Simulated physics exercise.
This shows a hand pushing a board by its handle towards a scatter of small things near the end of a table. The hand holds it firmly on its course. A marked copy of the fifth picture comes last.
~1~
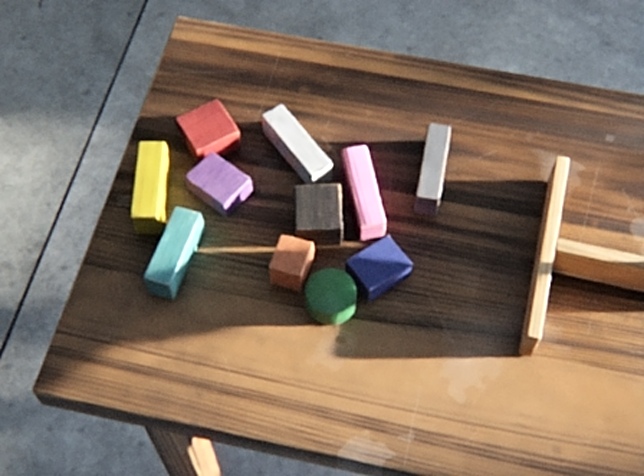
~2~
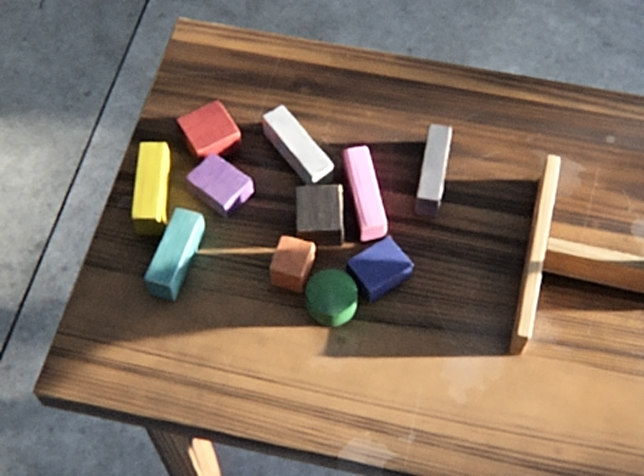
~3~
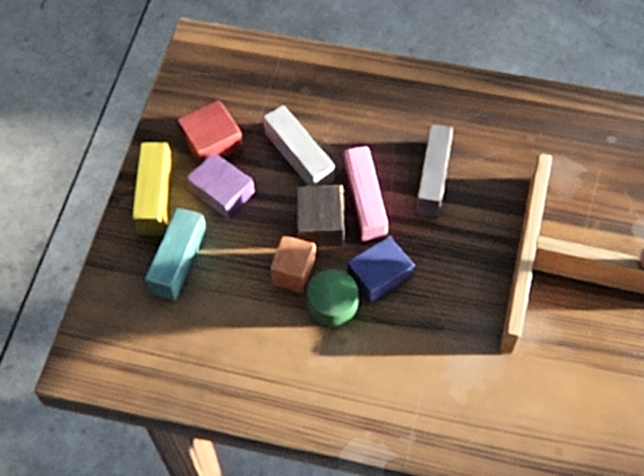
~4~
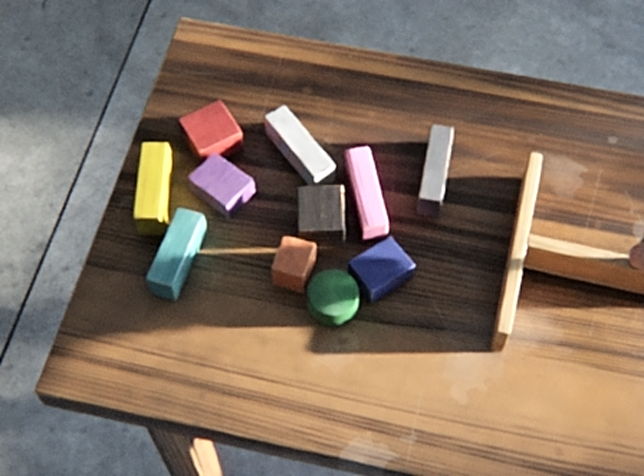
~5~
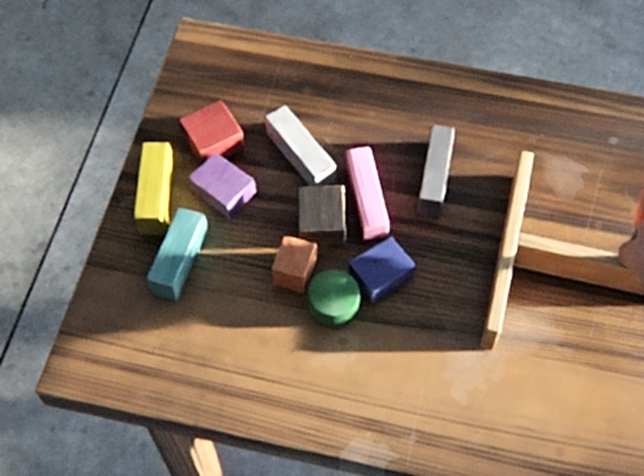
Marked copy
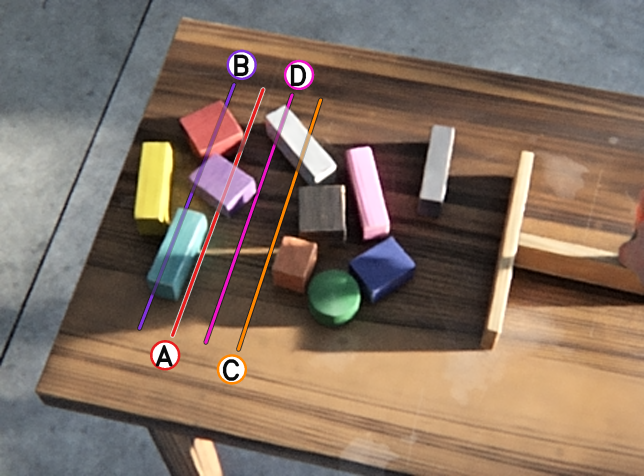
A wooden board with a long handle stands at the right of a dark-striped wooden table, seen from above at an angle over a grey floor. Scattered to its left are red, yellow, purple, turquoise, white, black, pink, grey, orange and blue blocks and a green round piece. The board slides slowly left without touching them, fingertips appear on its handle at the right edge, and the blocks stay still.
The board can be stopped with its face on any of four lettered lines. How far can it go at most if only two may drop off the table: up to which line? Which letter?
The farthest such stop is A.
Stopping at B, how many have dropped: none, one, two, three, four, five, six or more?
In all, four.
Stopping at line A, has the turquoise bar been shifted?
By then, yes.
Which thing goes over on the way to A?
It is the yellow stick.
On the copy, A at (221, 204); B at (190, 198); C at (283, 216); D at (252, 210).
On A. First, board (405, 216); green tin (322, 305); grey bar (401, 165).
Then, board (300, 196); yellow stick (149, 188); red block (207, 126).
Finally, board (223, 182); yellow stick over the edge; red block (142, 108); one fallen.
By contrast, B drops four; C is within the limit but short; D is within the limit but short.
